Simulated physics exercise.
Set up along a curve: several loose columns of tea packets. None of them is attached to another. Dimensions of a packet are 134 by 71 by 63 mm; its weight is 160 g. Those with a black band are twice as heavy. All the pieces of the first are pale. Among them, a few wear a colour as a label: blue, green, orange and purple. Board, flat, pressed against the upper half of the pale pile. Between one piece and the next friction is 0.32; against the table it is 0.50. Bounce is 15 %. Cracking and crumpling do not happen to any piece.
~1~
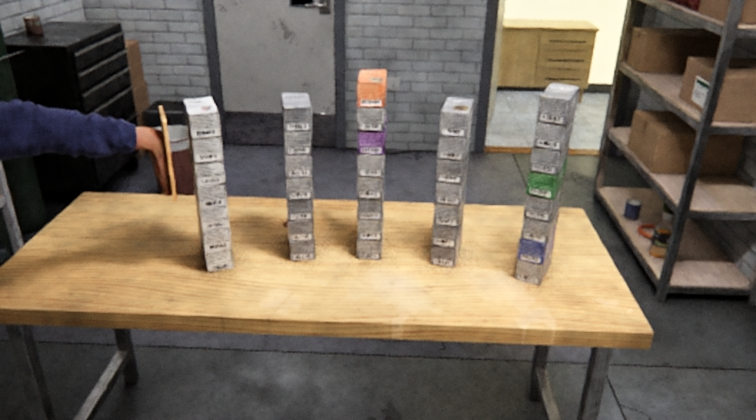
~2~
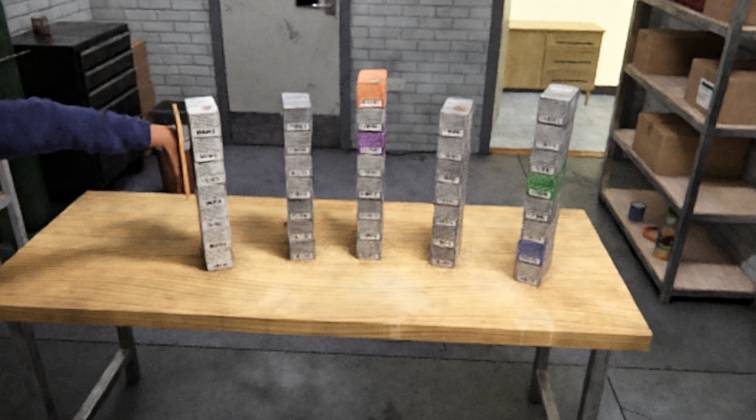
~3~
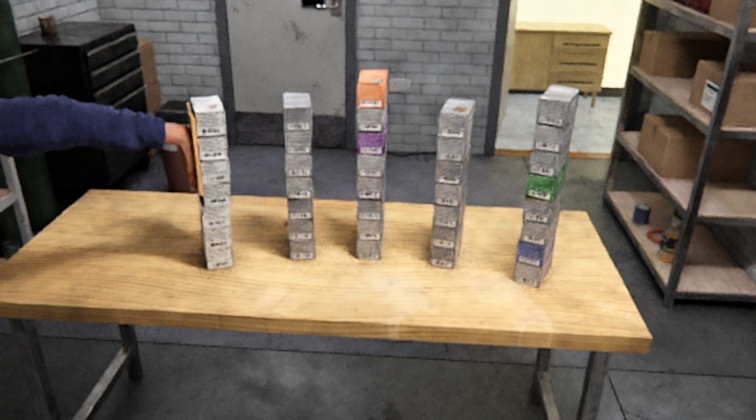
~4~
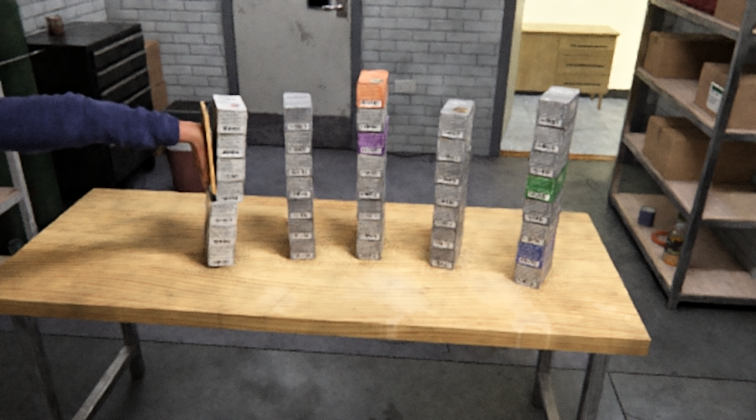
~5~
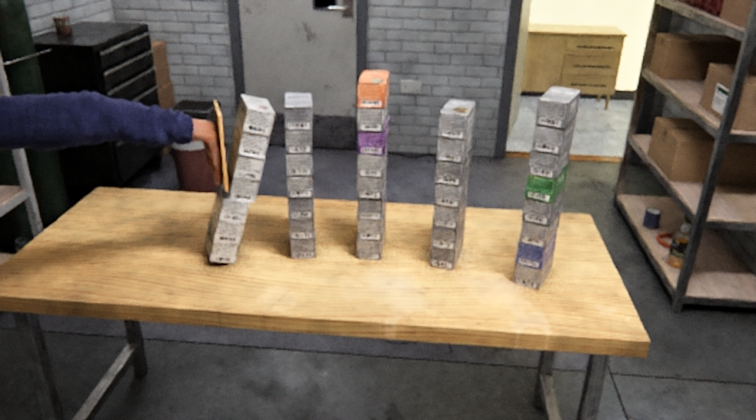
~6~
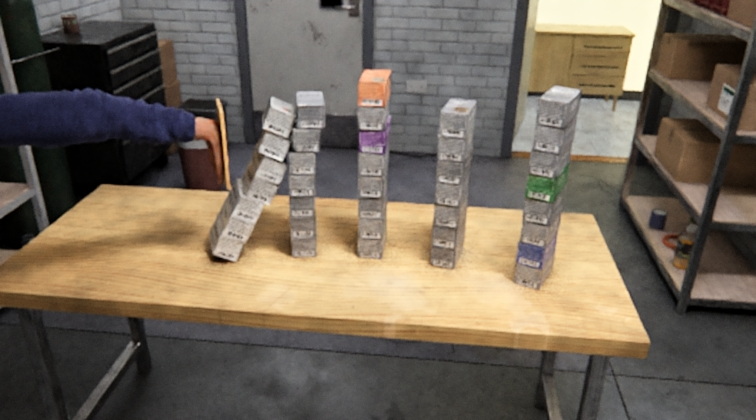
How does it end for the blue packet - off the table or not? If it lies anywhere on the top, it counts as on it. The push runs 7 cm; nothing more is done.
It ends not off the table.
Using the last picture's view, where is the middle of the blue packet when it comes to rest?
Around (585, 282).
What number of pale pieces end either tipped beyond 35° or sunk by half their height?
7.
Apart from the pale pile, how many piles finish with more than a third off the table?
By my count, 2.
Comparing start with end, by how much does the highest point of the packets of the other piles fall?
About 36 cm.
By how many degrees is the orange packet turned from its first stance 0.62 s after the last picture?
Some 20°.
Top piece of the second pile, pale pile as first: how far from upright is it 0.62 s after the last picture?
Its lean is roughly 40 degrees.
Then, 0.62 s after the last picture, 7 of the pale pile down; none of the 30 other packets off the table, 20 disturbed; blue packet unmoved; orange packet leaning 21°, 39 mm lower.
Then, 1.26 s after the last picture, 7 of the pale pile down; none of the 30 other packets off the table, 30 disturbed; blue packet leaning 69°, 50 mm lower; green packet leaning 74°, 29 cm lower.
By the end, 7 of the pale pile down; 10 of the 30 other packets off the table; blue packet on its side; green packet upside down; purple packet upside down. As the last picture would show them, middles, blue packet near (585, 282).
